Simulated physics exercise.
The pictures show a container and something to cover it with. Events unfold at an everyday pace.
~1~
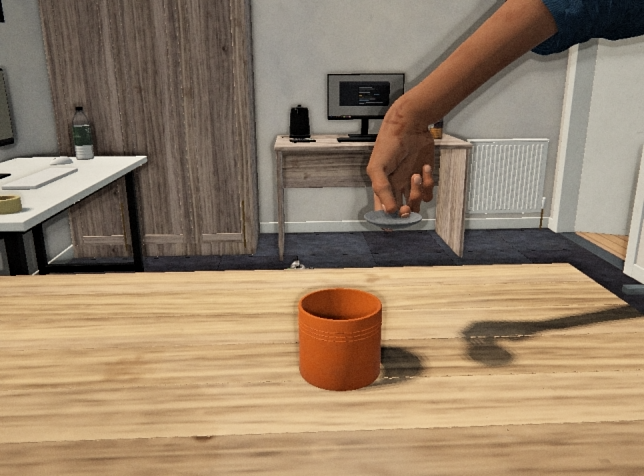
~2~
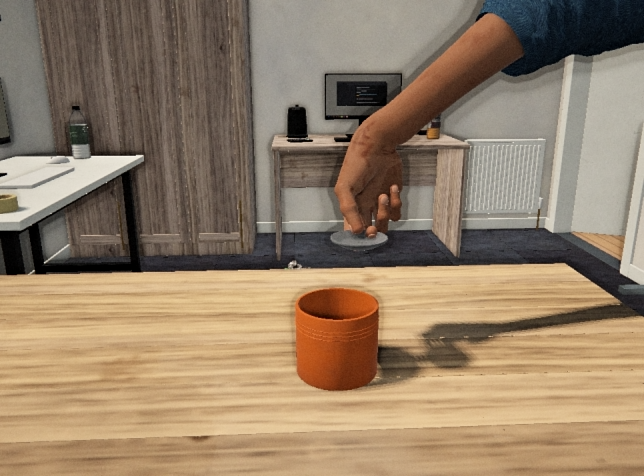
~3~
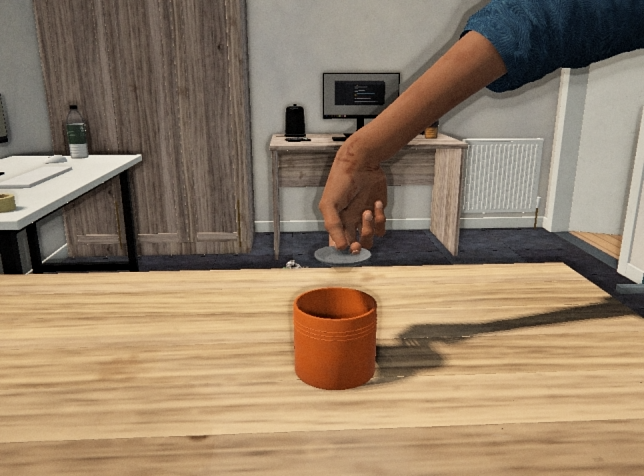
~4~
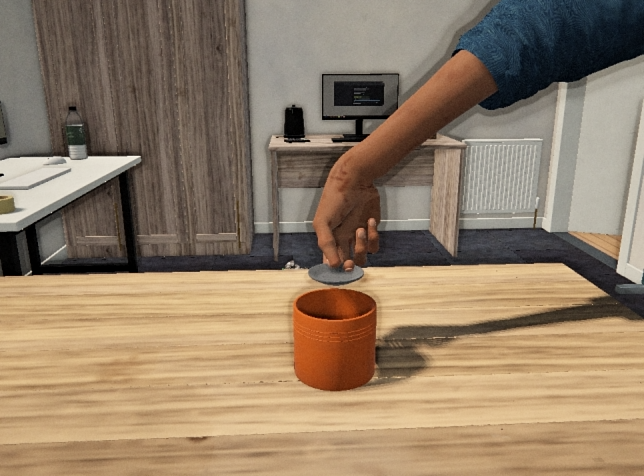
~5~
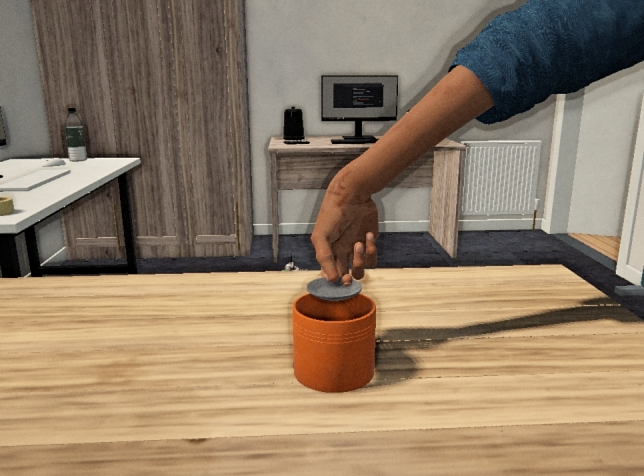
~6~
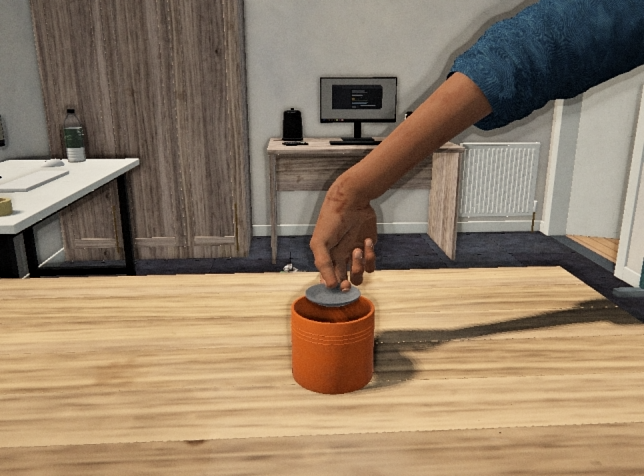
A bare arm in a blue sleeve reaches in from the upper right over a light wooden table, seen from just above in an office-like room. An open orange cup stands at the table's centre, with a white table at left and a desk with a monitor behind. The hand carries a small grey plate left and down onto the cup's top, still holding it, as the view shifts very slightly.
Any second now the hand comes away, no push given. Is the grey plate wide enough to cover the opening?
It does not stay up.
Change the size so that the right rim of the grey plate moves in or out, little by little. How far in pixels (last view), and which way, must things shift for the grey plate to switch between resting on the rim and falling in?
A shift of 12 pixels, going right.
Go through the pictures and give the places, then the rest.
Still on the way; grey plate (393, 221); cup (340, 337), in the first picture.
Still on the way; grey plate (359, 241); cup (337, 337), in the second picture.
Still on the way; grey plate (343, 258); cup (335, 336), in the third picture.
Still on the way; grey plate (336, 276); cup (335, 337), in the fourth picture.
Still on the way; grey plate (334, 290); cup (334, 339), in the fifth picture.
In place, still held; grey plate (333, 297); cup (333, 340), in the sixth picture.
Then, 0.20 s on from there, grey plate at the bottom near (333, 364).
In the end, the grey plate falls in, near (333, 365).
